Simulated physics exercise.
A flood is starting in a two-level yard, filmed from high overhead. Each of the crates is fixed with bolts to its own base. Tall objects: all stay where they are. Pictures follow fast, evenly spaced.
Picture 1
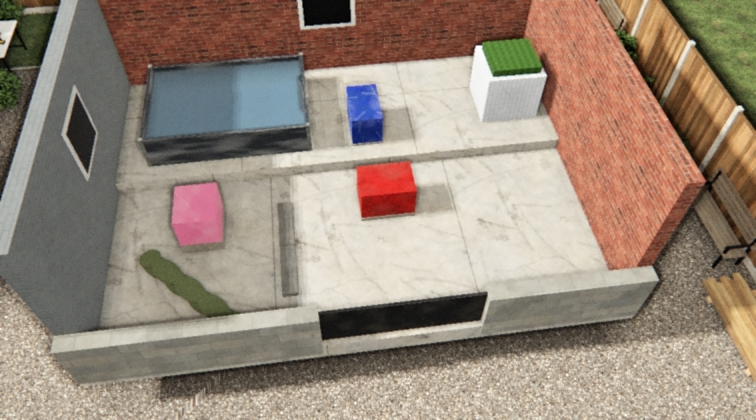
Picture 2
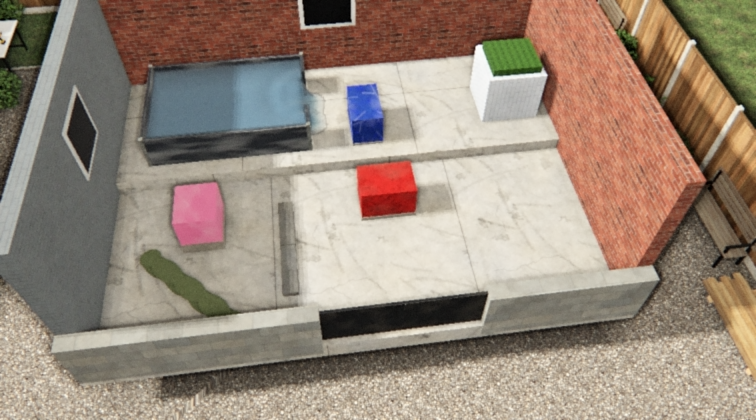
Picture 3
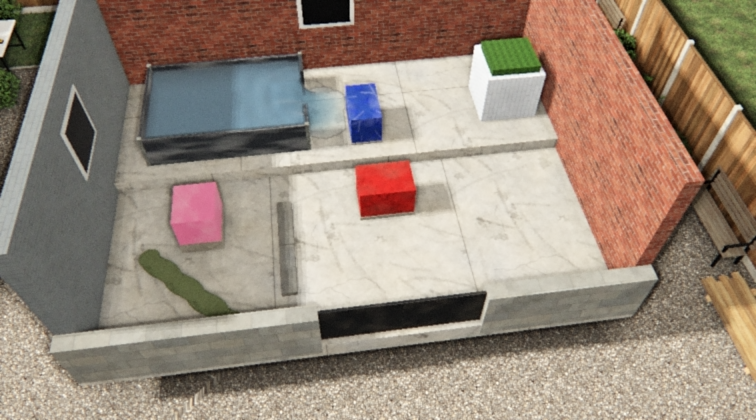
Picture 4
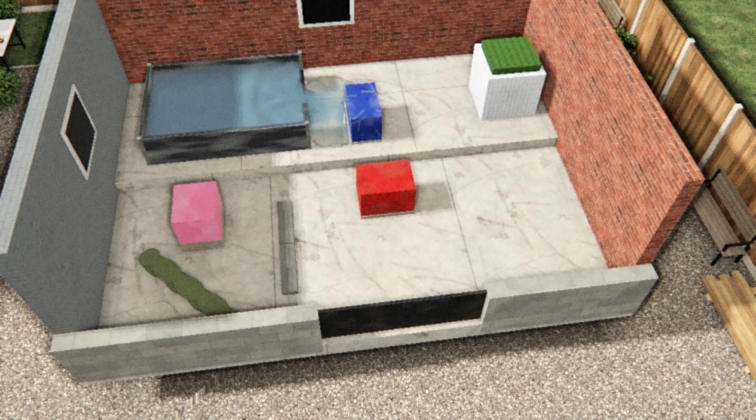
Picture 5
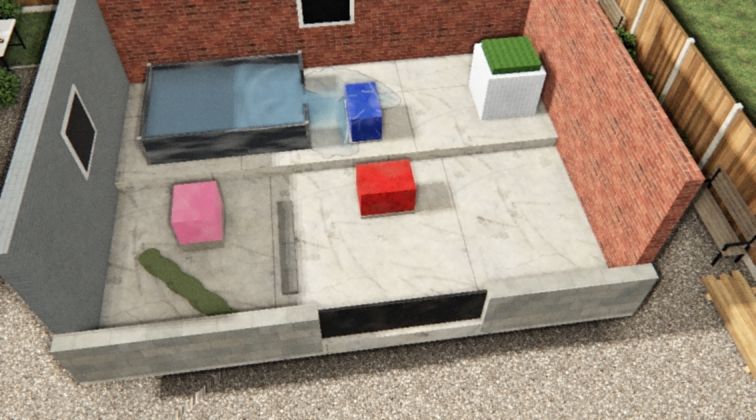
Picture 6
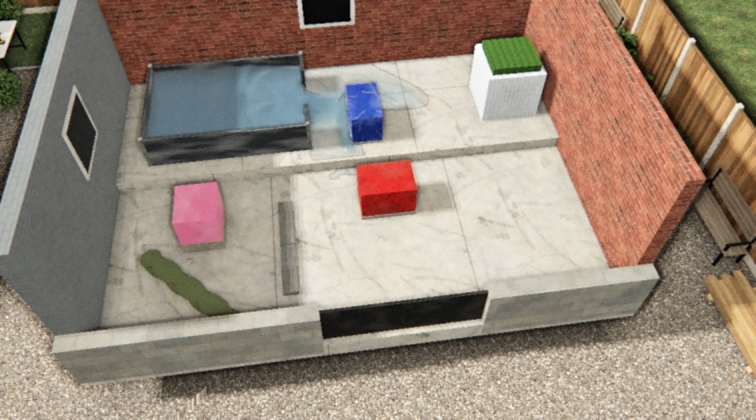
Water poured out through a gap at the right end of the raised tank, reached the blue block, and spread around it across the upper level toward the right.
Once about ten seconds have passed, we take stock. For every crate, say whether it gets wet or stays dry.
Pink crate: Dry; blue crate: Wet; red crate: Wet.
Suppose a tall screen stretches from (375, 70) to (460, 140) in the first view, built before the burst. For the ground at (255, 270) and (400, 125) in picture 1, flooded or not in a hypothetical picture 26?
In order, I'd call them bare and inundated.
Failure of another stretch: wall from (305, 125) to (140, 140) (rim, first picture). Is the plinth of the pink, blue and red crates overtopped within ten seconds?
Pink gets wet; blue is safe; red is wetted.
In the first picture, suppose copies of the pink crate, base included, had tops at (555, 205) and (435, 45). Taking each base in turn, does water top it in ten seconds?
Going in order, the first stays untouched and the second does get wet.
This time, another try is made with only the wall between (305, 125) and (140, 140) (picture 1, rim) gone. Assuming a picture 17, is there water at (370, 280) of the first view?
At that spot: Swamped.
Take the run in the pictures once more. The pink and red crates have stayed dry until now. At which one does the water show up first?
The crate marked red, then.
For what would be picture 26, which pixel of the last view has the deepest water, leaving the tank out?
My best guess is roughly (520, 52).
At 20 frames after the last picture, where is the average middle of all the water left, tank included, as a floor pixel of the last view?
Centre: Close to (313, 124).
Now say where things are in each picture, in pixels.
The first picture shows still water in the tank at (227, 98).
In the second picture, water pours out at (305, 105) and has run to (316, 131).
In the third picture, the front is at (344, 123), out from the gap at (304, 106).
In the fourth picture, water pours out at (304, 105) and has run to a hidden place.
In the fifth picture, the front is at (392, 95), out from the gap at (304, 105).
In the sixth picture, the front is at (423, 97), out from the gap at (304, 105).
A moment on, water covers 20 % of the floor; the pink crate not reached, the blue crate water round its plinth, the red crate water round its plinth.
Next, water covers 30 % of the floor; the pink crate water round its plinth, the blue crate water round its plinth, the red crate water round its plinth.
Then, water covers 45 % of the floor; the pink crate water round its plinth, the blue crate water round its plinth, the red crate water round its plinth.
Later, water covers 80 % of the floor; the pink crate water round its plinth, the blue crate water round its plinth, the red crate water round its plinth.
In the end, water covers 95 % of the floor; the pink crate stayed above the water, the blue crate was topped, the red crate was topped.
